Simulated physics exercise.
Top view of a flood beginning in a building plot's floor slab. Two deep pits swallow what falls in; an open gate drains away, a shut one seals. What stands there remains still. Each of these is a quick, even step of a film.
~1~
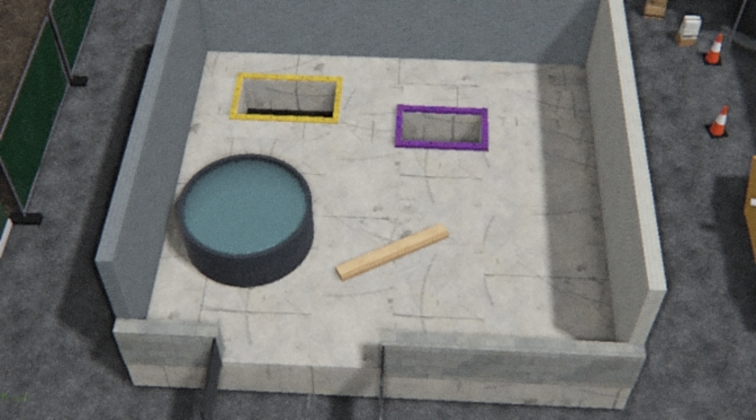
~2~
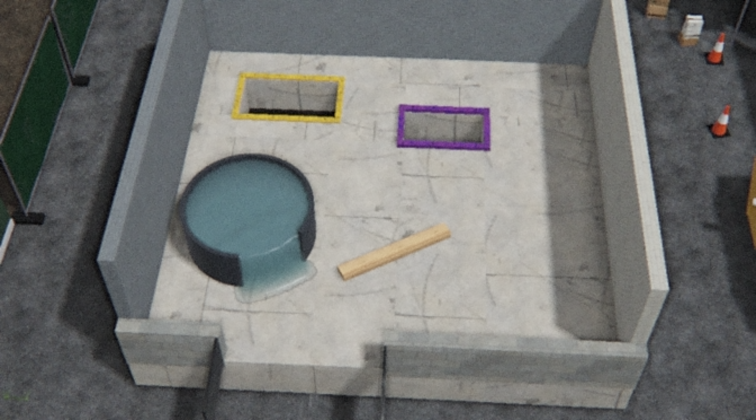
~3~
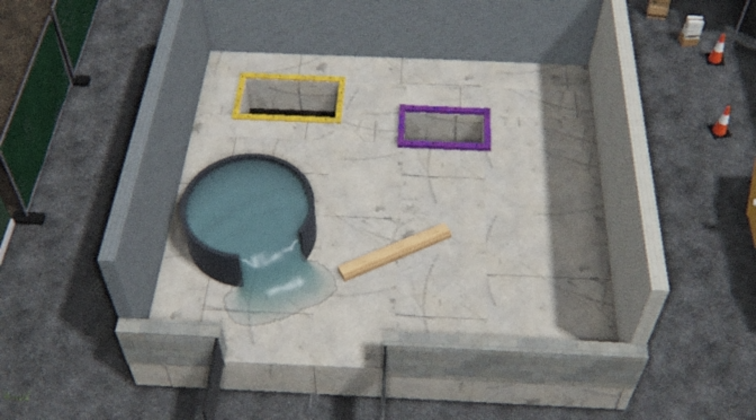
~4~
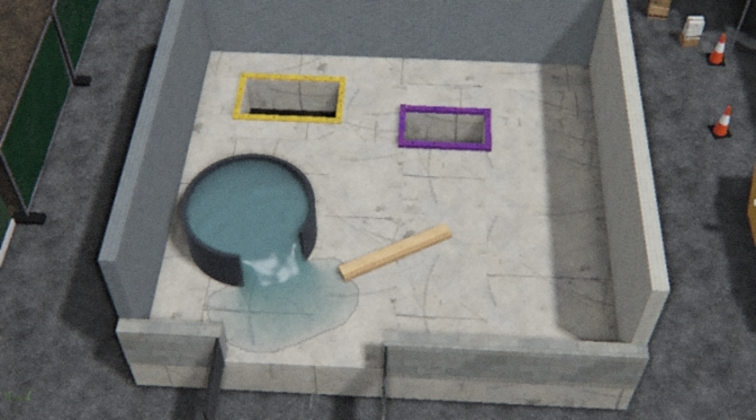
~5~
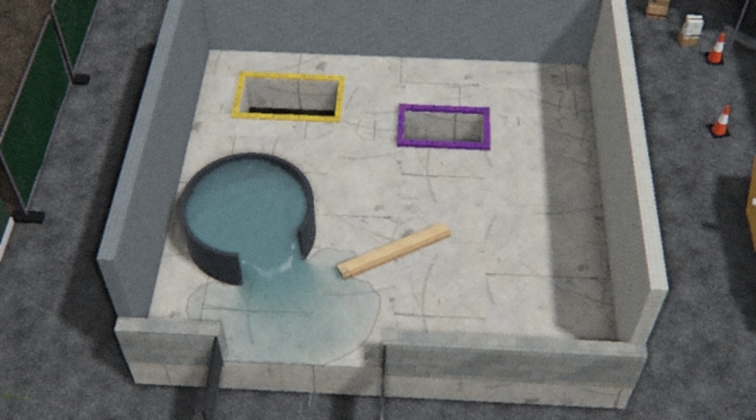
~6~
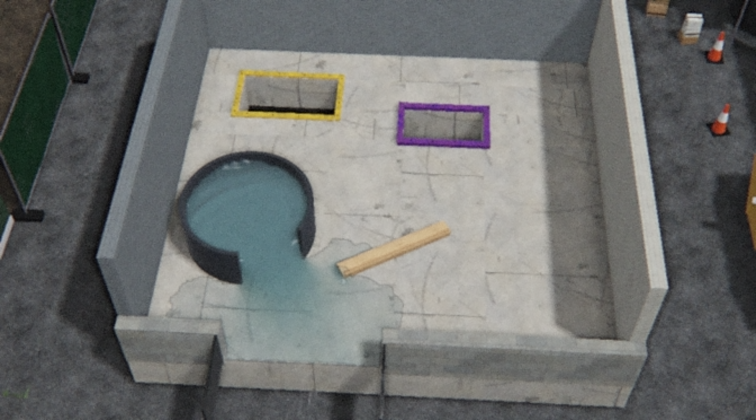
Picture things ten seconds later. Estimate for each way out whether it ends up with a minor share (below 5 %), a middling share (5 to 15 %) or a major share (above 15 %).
My prediction: The gate will be a major outlet past fifteen per cent; the purple pit will be a minor outlet short of five per cent; the yellow pit will be a minor outlet short of five per cent.
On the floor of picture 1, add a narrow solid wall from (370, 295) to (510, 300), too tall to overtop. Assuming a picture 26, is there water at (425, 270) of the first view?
Submerged.
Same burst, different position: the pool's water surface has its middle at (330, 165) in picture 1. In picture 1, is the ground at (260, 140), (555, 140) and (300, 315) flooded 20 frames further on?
Taking them as they were asked, they come out bone dry, soaked, soaked.
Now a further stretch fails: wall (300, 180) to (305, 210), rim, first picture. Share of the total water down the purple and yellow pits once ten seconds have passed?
Purple 4 %, yellow 4 %.
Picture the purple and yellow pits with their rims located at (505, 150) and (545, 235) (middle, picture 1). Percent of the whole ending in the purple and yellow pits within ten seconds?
Looks like purple collects 0 percent and yellow collects 6 percent.
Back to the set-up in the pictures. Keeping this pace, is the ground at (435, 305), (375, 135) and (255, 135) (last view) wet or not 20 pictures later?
Well, in turn they'd be wet underfoot, dry underfoot and dry underfoot.
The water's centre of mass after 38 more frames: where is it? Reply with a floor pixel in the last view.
That puts it at around (367, 254).
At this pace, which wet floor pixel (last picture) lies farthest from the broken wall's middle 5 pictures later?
The farthest wet point should be near (516, 359).
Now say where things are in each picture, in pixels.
The pool at (245, 207) is whole and still, in the first picture.
Water pours out at (275, 270) and has run to (239, 294), in the second picture.
The front is at (242, 319), out from the gap at (275, 271), in the third picture.
The front is at (351, 306), out from the gap at (276, 272), in the fourth picture.
The front is at a hidden place, out from the gap at (274, 270), in the fifth picture.
Water pours out at (274, 269) and has run to a hidden place, in the sixth picture.
A moment on, water covers 15 % of the floor; the gate 14 %, the purple pit 0 %, the yellow pit 0 %.
Next, water covers 20 % of the floor; the gate 29 %, the purple pit 0 %, the yellow pit 0 %.
Then, water covers 25 % of the floor; the gate 43 %, the purple pit 0 %, the yellow pit 0 %.
Later, water covers 45 % of the floor; the gate 56 %, the purple pit 0 %, the yellow pit 0 %.
In the end, water covers 60 % of the floor; the gate 64 %, the purple pit 0 %, the yellow pit 0 %.
